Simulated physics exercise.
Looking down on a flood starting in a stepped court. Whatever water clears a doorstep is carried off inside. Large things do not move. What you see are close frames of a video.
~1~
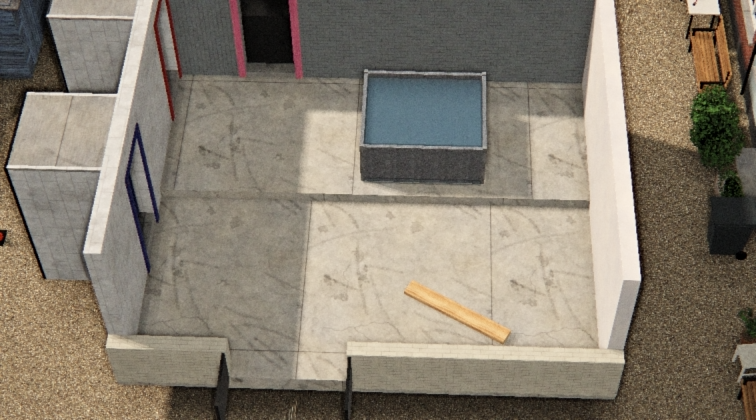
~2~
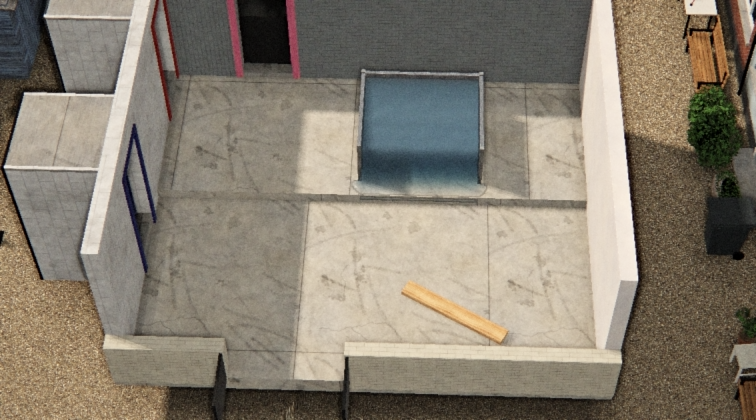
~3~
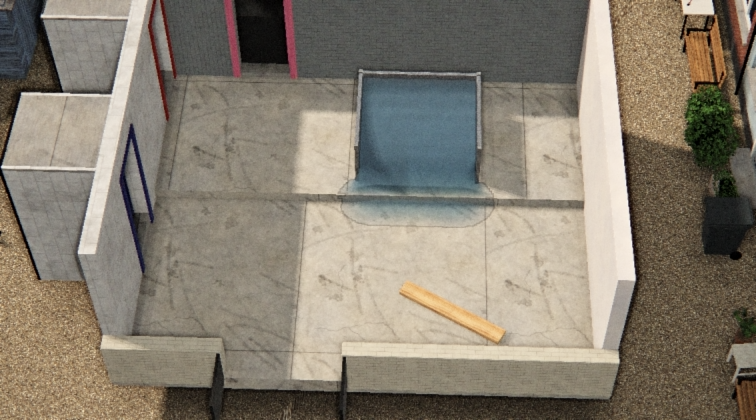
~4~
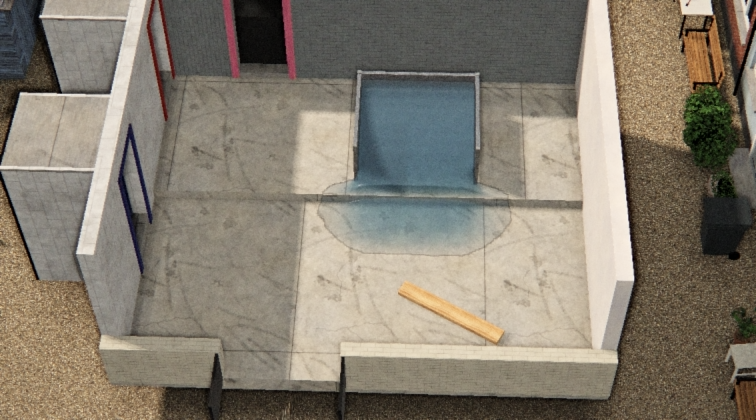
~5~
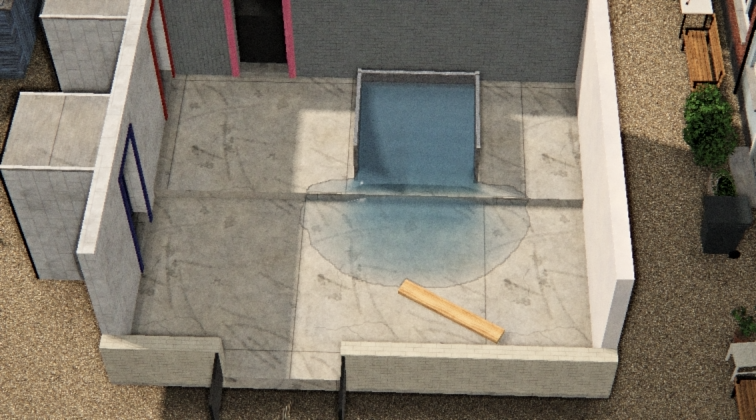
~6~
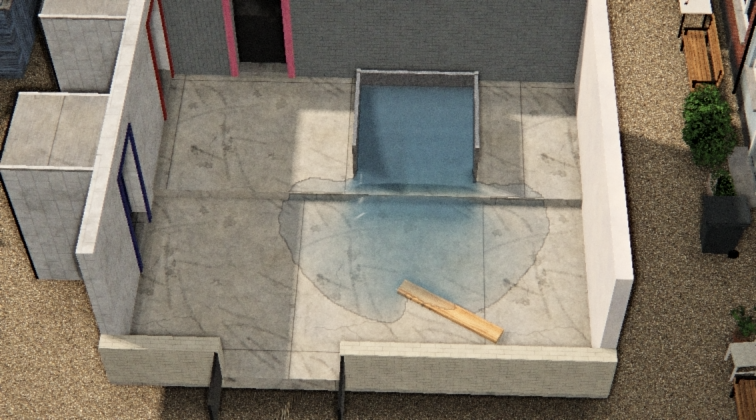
At first, blue water sits still in a walled tank in a stepped court, with a wooden plank lying on the lower floor. The tank's front side opens and water pours out over the step, then spreads in a widening rounded pool across the lower floor until it reaches around the unmoving plank.
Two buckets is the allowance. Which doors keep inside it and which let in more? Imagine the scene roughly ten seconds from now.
Here is how it goes: The red door keeps inside it; the pink door keeps inside it; the blue door keeps inside it.
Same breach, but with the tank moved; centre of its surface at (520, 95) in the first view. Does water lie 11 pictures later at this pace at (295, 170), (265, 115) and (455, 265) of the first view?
Bone-dry, bone-dry, soaked.
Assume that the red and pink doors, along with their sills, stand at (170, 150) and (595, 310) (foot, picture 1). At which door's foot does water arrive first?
Answer: The pink door.
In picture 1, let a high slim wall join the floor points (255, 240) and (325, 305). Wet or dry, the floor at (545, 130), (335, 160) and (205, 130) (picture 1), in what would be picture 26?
The first spot is untouched, the second untouched, the third untouched.
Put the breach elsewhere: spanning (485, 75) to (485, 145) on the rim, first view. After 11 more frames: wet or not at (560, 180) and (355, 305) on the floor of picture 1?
Well, the first place would be submerged and the second one still bare.
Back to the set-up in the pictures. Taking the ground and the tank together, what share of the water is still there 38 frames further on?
Estimate: 78 %.
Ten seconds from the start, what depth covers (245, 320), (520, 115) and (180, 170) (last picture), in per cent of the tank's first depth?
Respectively 14, 2 and 0 per cent.
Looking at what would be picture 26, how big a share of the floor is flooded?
I make it 50 per cent.
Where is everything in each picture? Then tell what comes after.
In the first frame, still water in the tank at (424, 112).
In the second frame, water pours out at (420, 167) and has run to (355, 183).
In the third frame, water pours out at (417, 170) and has run to (488, 207).
In the fourth frame, water pours out at (416, 172) and has run to (331, 227).
In the fifth frame, the front is at (343, 267), out from the gap at (416, 172).
In the sixth frame, the front is at (385, 318), out from the gap at (415, 172).
A moment on, water covers 45 % of the floor; the red door not reached, the pink door not reached, the blue door not reached.
Next, water covers 50 % of the floor; the red door not reached, the pink door not reached, the blue door not reached.
Then, water covers 50 % of the floor; the red door not reached, the pink door not reached, the blue door not reached.
Later, water covers 60 % of the floor; the red door not reached, the pink door not reached, the blue door wet at the sill, nothing in.
In the end, water covers 65 % of the floor; the red door not reached, the pink door not reached, the blue door wet at the sill, nothing in.
